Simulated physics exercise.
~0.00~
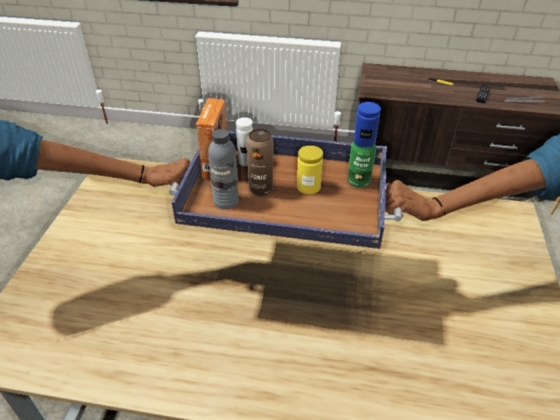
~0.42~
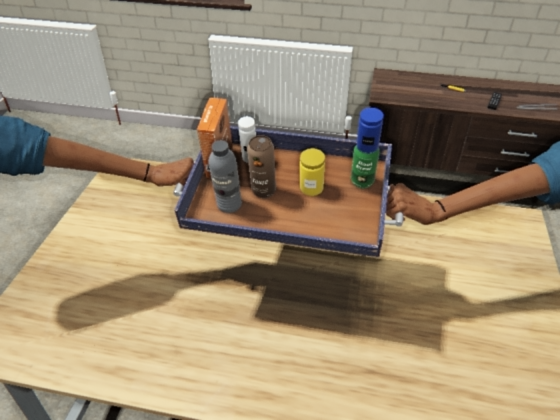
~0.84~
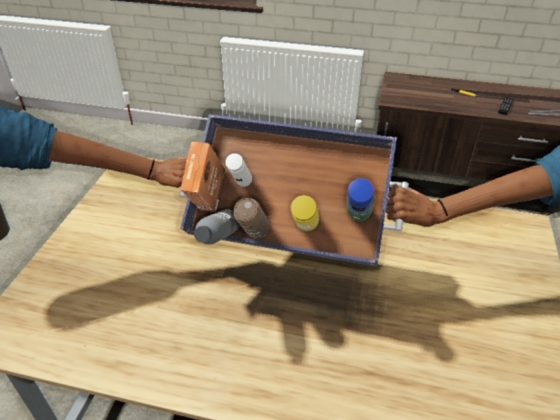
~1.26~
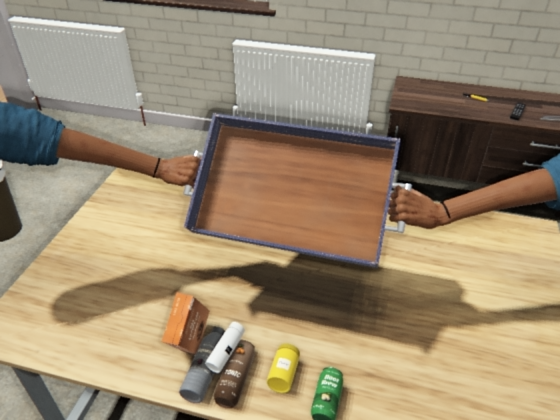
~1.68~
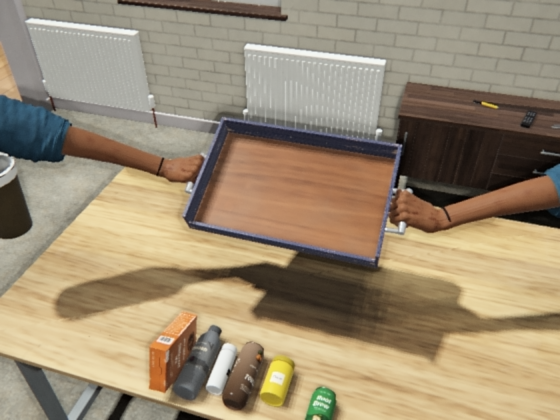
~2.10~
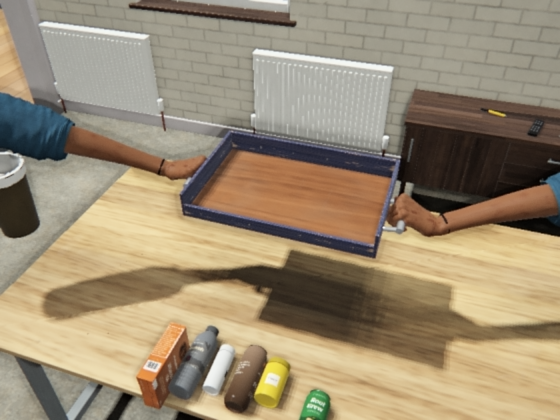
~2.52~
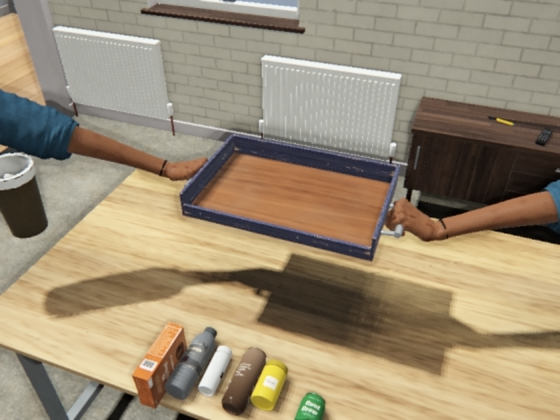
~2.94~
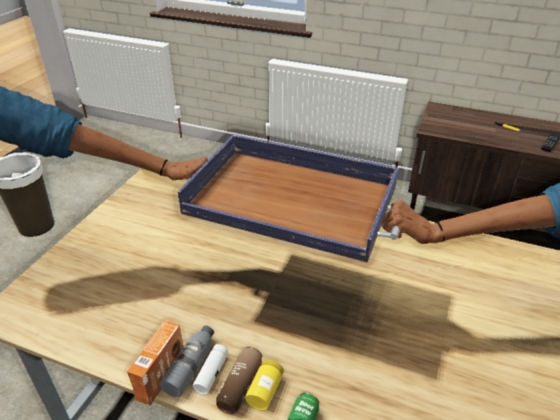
A blue-rimmed tray held by two hands above a wooden table tilted toward the near side, and its bottles, jar, can and orange packet slid and tumbled out onto the tabletop before the hands levelled it again, empty, with the spilled things lying in front.
